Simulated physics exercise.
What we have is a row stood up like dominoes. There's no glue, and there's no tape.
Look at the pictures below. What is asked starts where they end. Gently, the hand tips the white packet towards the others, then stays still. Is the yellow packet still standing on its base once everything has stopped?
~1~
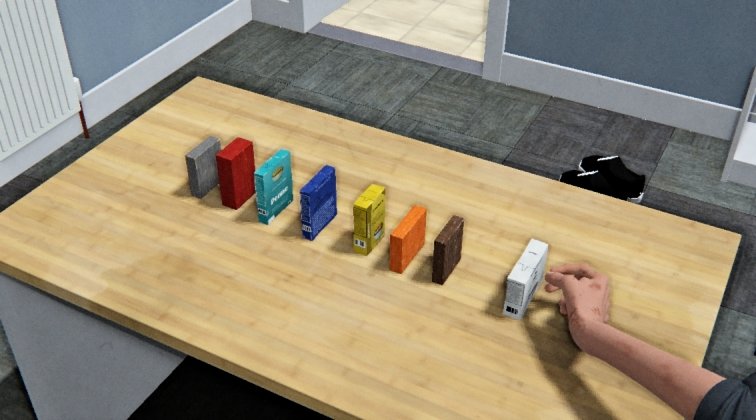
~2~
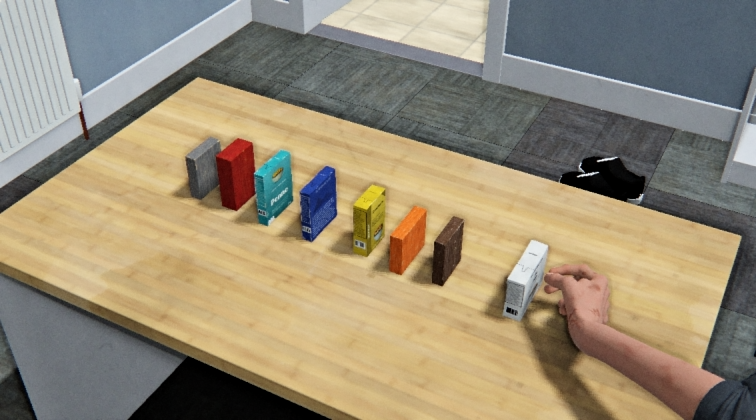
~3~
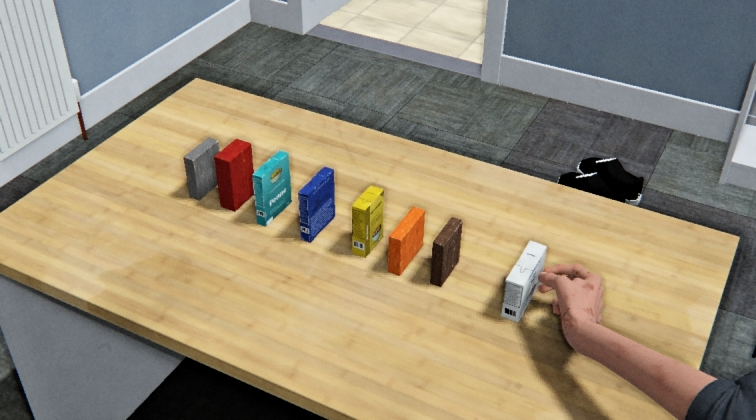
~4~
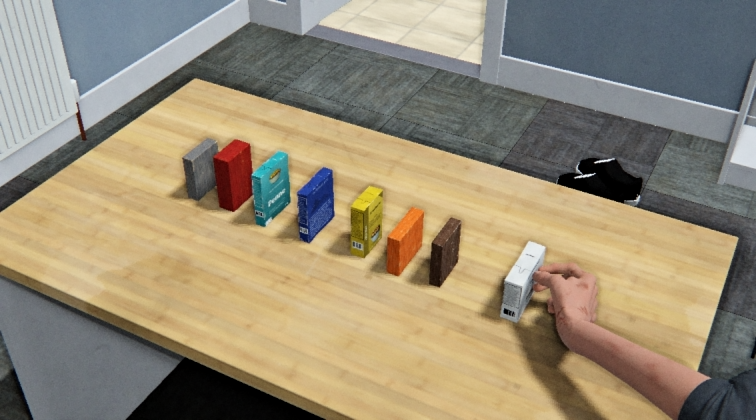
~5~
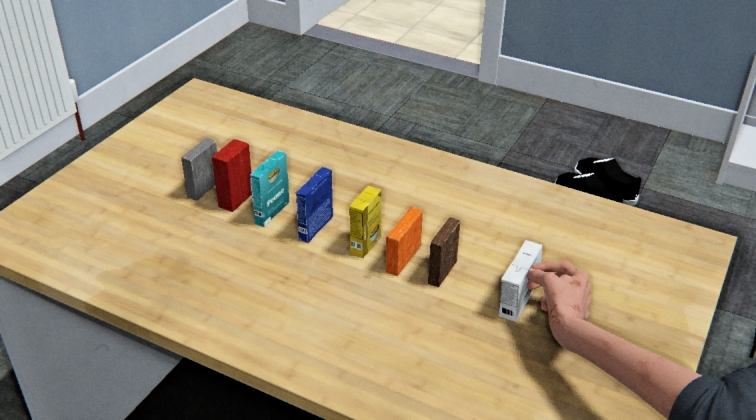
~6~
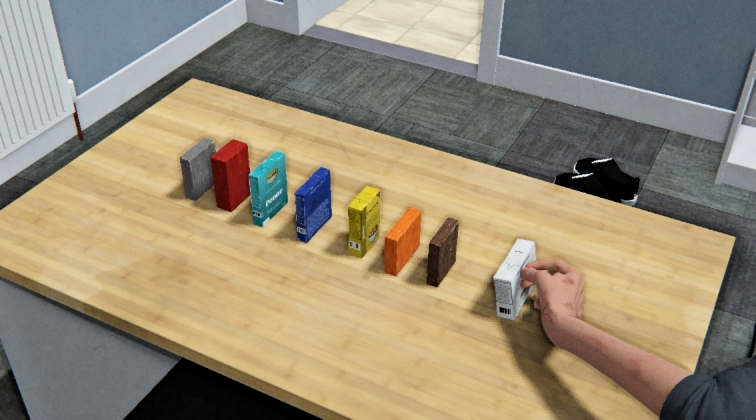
Yes, it stays on its base.
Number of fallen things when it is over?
1 in total.
Then, 0.40 s later than the last frame, white packet 86° over.
Then, 1.80 s later than the last frame, white packet 90° over.
When it is over, all 6 as before. End places, in pixels of the last picture, yellow packet near (364, 222).
